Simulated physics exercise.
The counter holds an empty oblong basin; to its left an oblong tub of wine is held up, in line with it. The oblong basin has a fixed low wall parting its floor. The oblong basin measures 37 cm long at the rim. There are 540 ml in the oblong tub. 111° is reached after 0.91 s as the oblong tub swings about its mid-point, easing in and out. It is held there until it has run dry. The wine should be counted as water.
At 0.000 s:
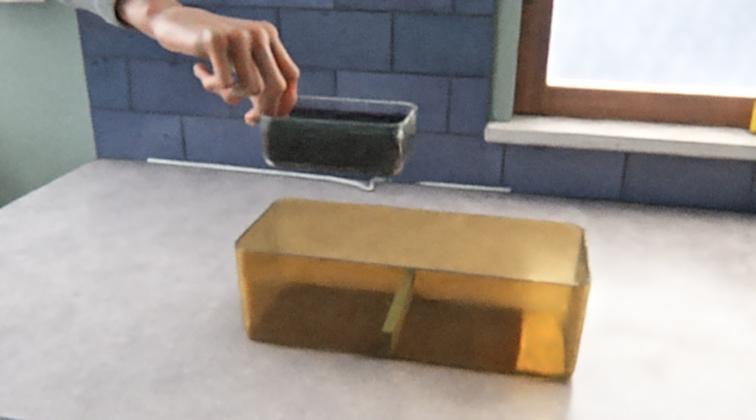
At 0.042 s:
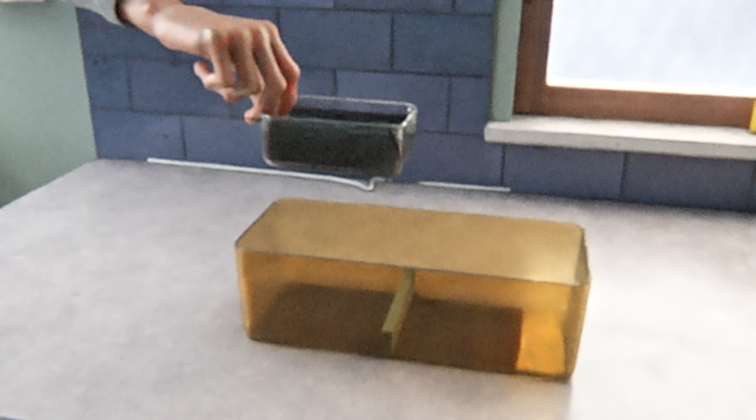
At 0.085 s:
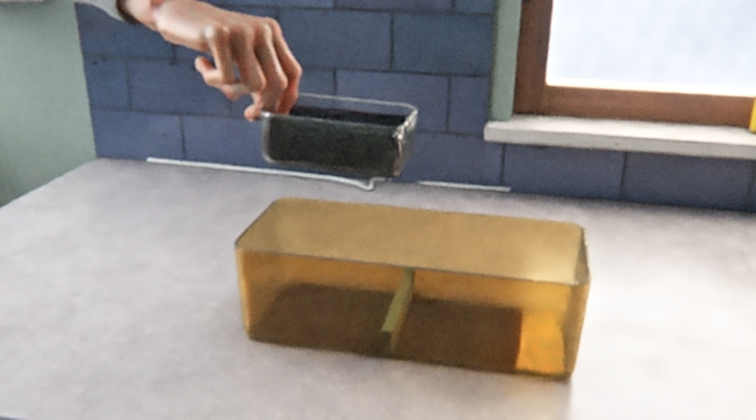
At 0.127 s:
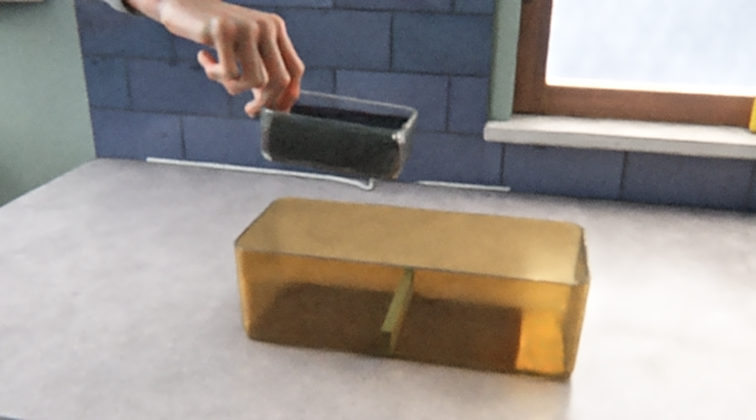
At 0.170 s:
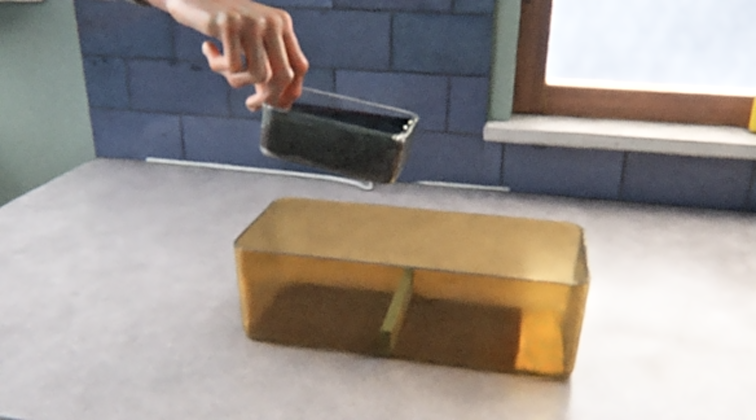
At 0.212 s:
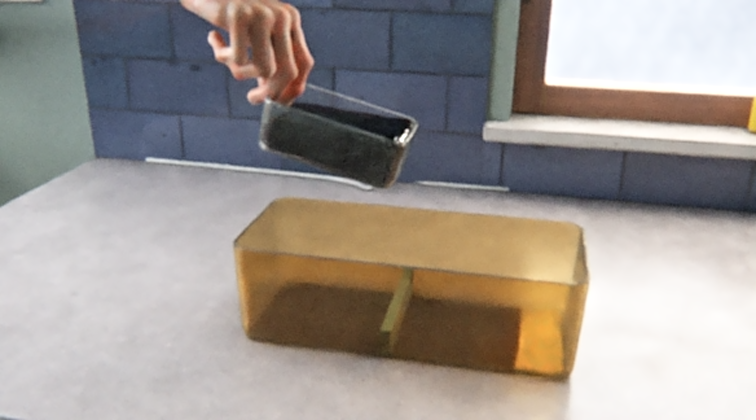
At first, a hand holds a clear oblong tub of dark liquid almost level above a counter, up and to the left of an empty amber basin with a low wall inside. The hand then tilts the tub gradually, its right end dipping lower while the liquid shifts toward that end.
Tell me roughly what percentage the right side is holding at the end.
At the end it holds about 81 per cent.
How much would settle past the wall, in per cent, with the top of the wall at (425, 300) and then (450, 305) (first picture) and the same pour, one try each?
Respectively 75 and 60 %.
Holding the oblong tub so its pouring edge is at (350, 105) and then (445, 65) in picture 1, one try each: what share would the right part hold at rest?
It comes to 55 per cent, and then 80 per cent.
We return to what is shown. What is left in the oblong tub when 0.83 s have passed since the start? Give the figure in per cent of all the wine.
About 3 % is still there.
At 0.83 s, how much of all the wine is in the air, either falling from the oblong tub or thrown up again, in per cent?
Around 3 percent of it is airborne.
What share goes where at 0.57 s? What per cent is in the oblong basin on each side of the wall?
Left: Around 0. Right: Around 40.
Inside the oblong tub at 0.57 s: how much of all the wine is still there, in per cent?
Roughly 20 %.
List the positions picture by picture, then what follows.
Tilt 0°; pouring edge (410, 117); surface from (278, 115) to (409, 125); the oblong basin's rim runs from (257, 222) to (587, 255); the wall's top is at (400, 300), in the first frame.
Tilt 1°; pouring edge (410, 117); surface from (277, 115) to (409, 125), in the second frame.
Tilt 2°; pouring edge (410, 119); surface from (278, 113) to (409, 126), in the third frame.
Tilt 5°; pouring edge (411, 122); surface from (278, 112) to (409, 126), in the fourth frame.
Tilt 9°; pouring edge (411, 128); surface from (278, 111) to (410, 128), in the fifth frame.
Tilt 14°; pouring edge (411, 134); surface from (277, 111) to (411, 129), in the sixth frame.
By 0.57 s the tilt is 77° and 20 per cent is still to pour, 0 is left of the wall and 41 right of it.
By 0.83 s the tilt is 109° and 3 per cent is still to pour, 14 is left of the wall and 81 right of it.
By 1.11 s the tilt is 111° and 0 per cent is still to pour, 19 is left of the wall and 81 right of it.
By 1.41 s the tilt is 111° and 0 per cent is still to pour, 19 is left of the wall and 81 right of it.
At rest 19 per cent lies left of the wall, 81 right of it and 0 outside.
